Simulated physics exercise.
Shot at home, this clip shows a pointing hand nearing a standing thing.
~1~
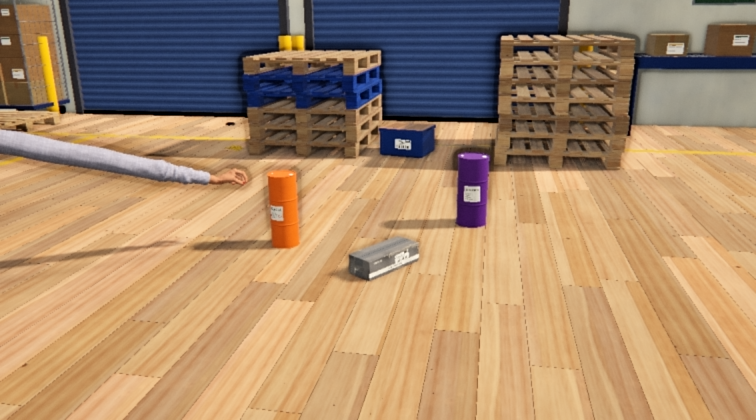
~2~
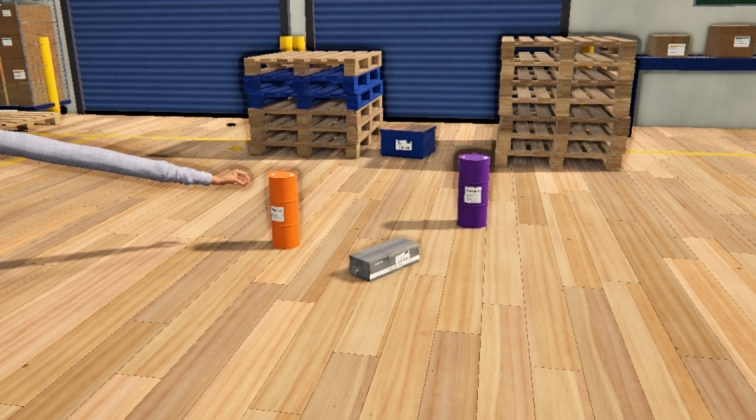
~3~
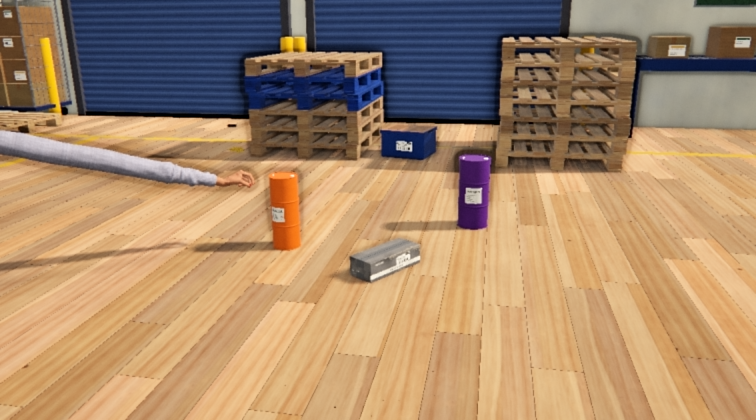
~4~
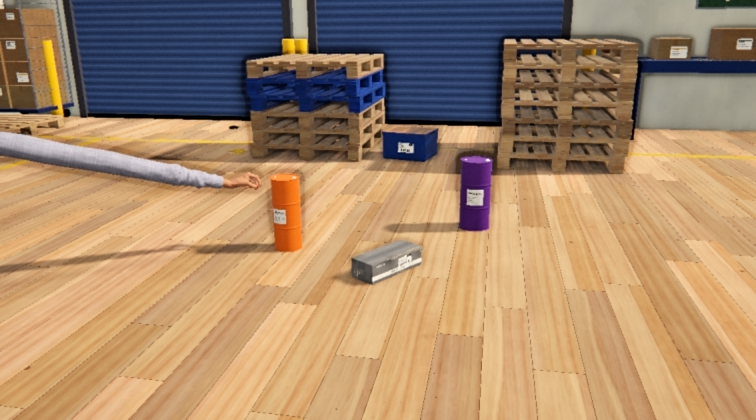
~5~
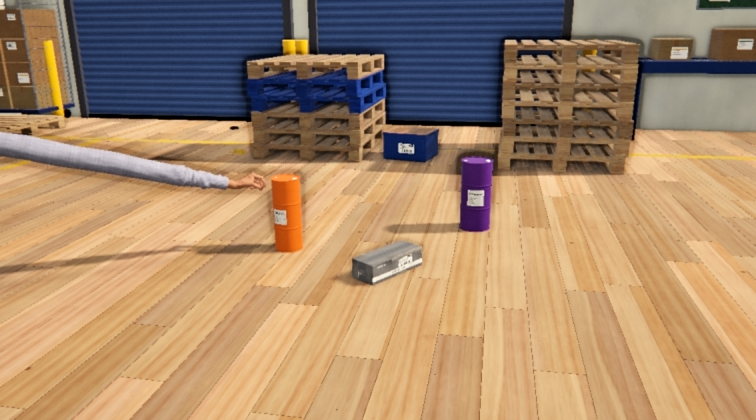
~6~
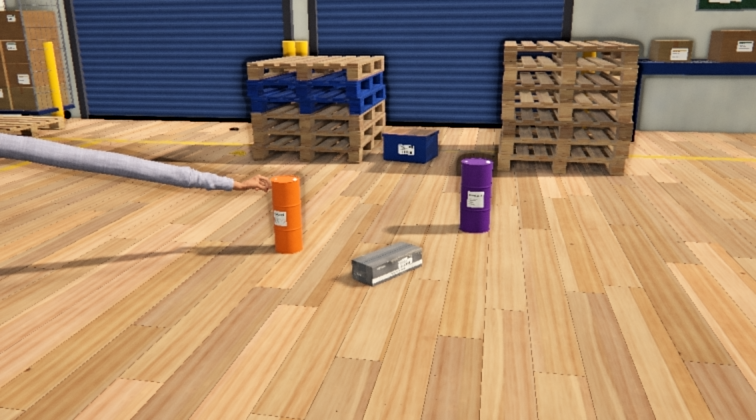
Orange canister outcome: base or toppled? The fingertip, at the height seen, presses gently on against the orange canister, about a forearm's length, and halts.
Most likely it is laid low.
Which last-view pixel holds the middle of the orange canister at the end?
Roughly (340, 239).
Then, 0.70 s later than the last frame, orange canister tilted by 29° near (306, 213).
Then, 1.00 s later than the last frame, orange canister tilted by 71° near (331, 228).
When it is over, lying over on the floor, orange canister. End places, in pixels of the last picture, orange canister near (340, 239).
